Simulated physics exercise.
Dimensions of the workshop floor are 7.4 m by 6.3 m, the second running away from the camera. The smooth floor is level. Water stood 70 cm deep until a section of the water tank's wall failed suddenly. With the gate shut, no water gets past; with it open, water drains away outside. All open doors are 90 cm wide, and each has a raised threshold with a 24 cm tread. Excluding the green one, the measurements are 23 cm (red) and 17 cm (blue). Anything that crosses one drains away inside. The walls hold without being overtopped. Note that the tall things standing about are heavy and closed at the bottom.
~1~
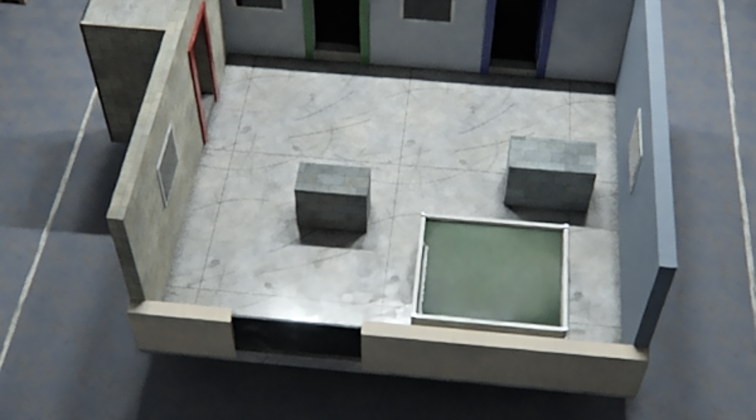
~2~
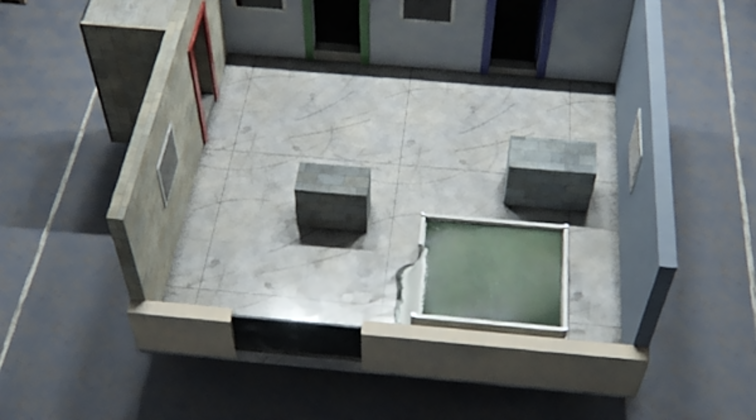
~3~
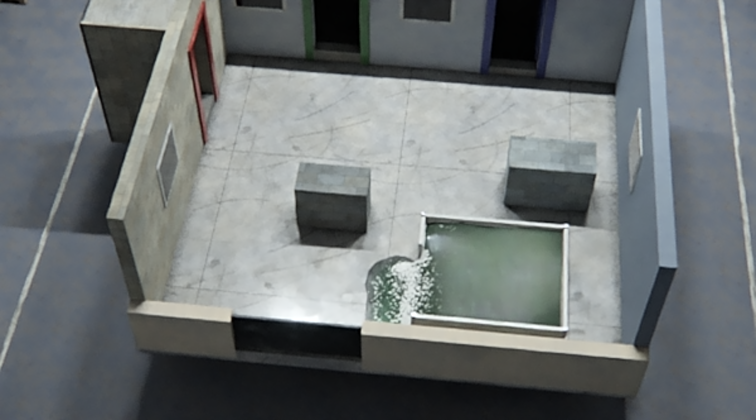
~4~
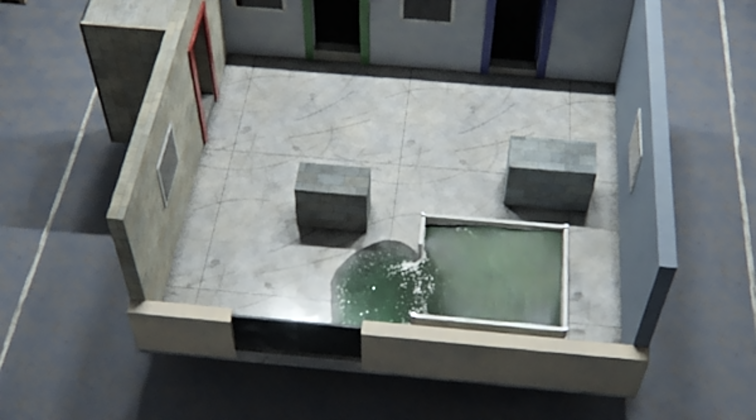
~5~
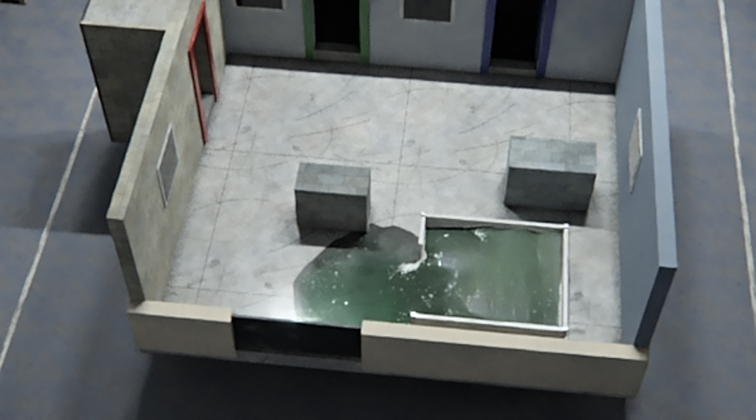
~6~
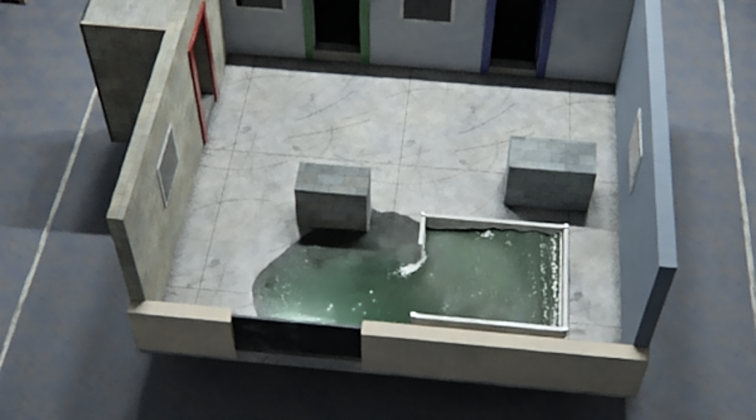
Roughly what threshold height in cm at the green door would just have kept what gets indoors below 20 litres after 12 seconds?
A threshold of about 13 cm.
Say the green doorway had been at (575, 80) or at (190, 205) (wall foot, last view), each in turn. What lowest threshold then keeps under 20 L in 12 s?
Around 8.5 and 20 cm respectively.
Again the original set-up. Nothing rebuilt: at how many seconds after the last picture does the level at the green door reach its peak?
Roughly at 4.0 s.
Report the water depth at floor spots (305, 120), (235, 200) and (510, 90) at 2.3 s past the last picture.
Some 0, 20 and 0 cm.
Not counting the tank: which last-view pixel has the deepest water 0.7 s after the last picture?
Around pixel (155, 329).
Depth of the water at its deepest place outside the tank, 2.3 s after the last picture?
Around 38 centimetres.
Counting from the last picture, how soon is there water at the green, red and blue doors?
Arrival times - green 3.2 s, red 1.8 s, blue 4.5 s.
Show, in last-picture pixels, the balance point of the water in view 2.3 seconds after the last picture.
Near (333, 275).
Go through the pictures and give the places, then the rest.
In the first frame, the water tank at (491, 273) is whole and still, 70 cm deep; the green door at (336, 23) is dry.
In the second frame, the gap is at (418, 298), the front 0.3 m out at (401, 273); the back of the water tank holds 70 cm.
In the third frame, the front is at (371, 304), 0.7 m from the gap at (418, 299); 1.1 m2 of floor is wet, 70 cm left at the back.
In the fourth frame, water pours out at (418, 300) and has run 1.3 m, to (336, 289); about 10 cm deep outside, 70 cm at the back.
In the fifth frame, the gap is at (418, 300), the front 1.9 m out at (299, 292); the back of the water tank holds 67 cm.
In the sixth frame, the front is at (258, 294), 2.6 m from the gap at (418, 299); 5.3 m2 of floor is wet, 60 cm left at the back; 3.8 m in a straight line remain to the green door at (336, 23).
Then, 0.7 s after the last picture water covers 25 % of the floor, deepest (47 cm) near (155, 329); it has not reached the green door.
Then, 2.3 s after the last picture water covers 35 % of the floor, deepest (38 cm) near (158, 320); it has not reached the green door.
Then, 11.3 s after the last picture water covers 100 % of the floor, deepest (14 cm) near (567, 92); 8 cm at the green door, 0 litres in over its 25 cm threshold.
At the green door as built, the water peaked near 18 cm, 3.9 s after the last picture.
Run again over the same 12 s with other heights there, 47 litres in over 10.5 cm, 11 litres over 14 cm. The limit of 20 litres is kept from about 13 cm up.
